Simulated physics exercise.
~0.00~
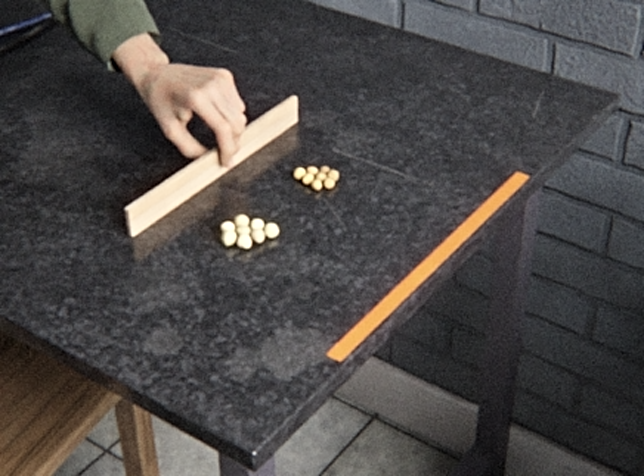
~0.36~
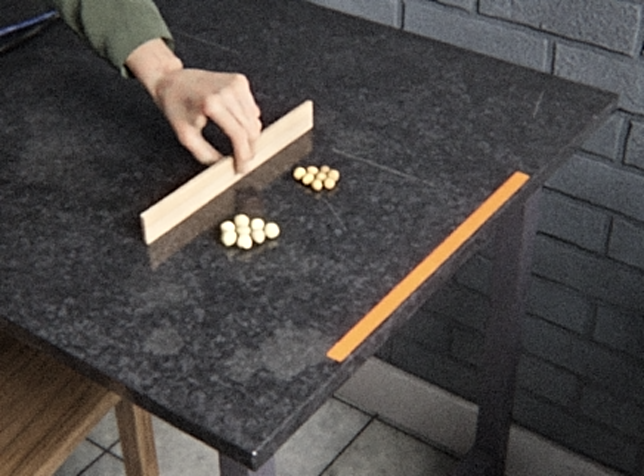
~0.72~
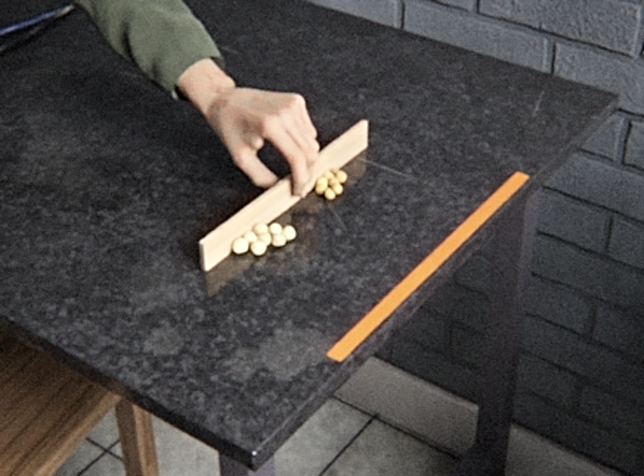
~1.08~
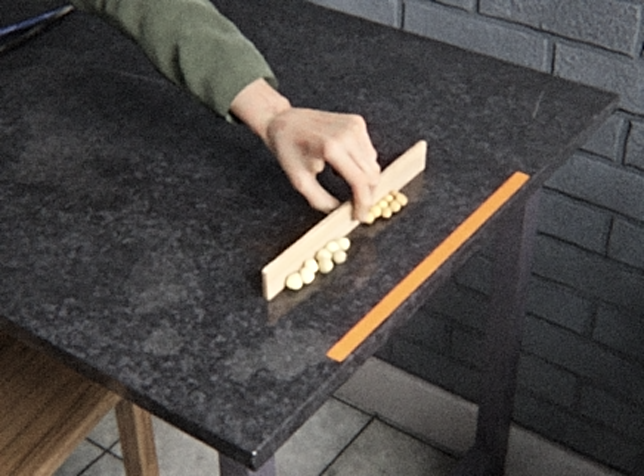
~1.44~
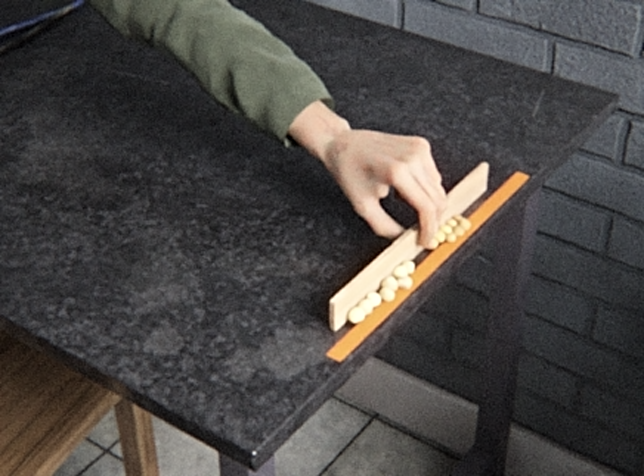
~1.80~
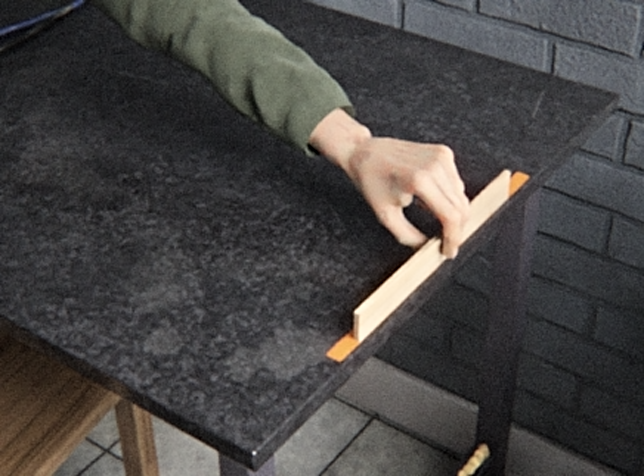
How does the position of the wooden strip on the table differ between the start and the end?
At the start the strip stands toward the middle of the table, to the left of the two small clusters. By the end it stands further right and lower in view, at the orange tape along the table's edge.
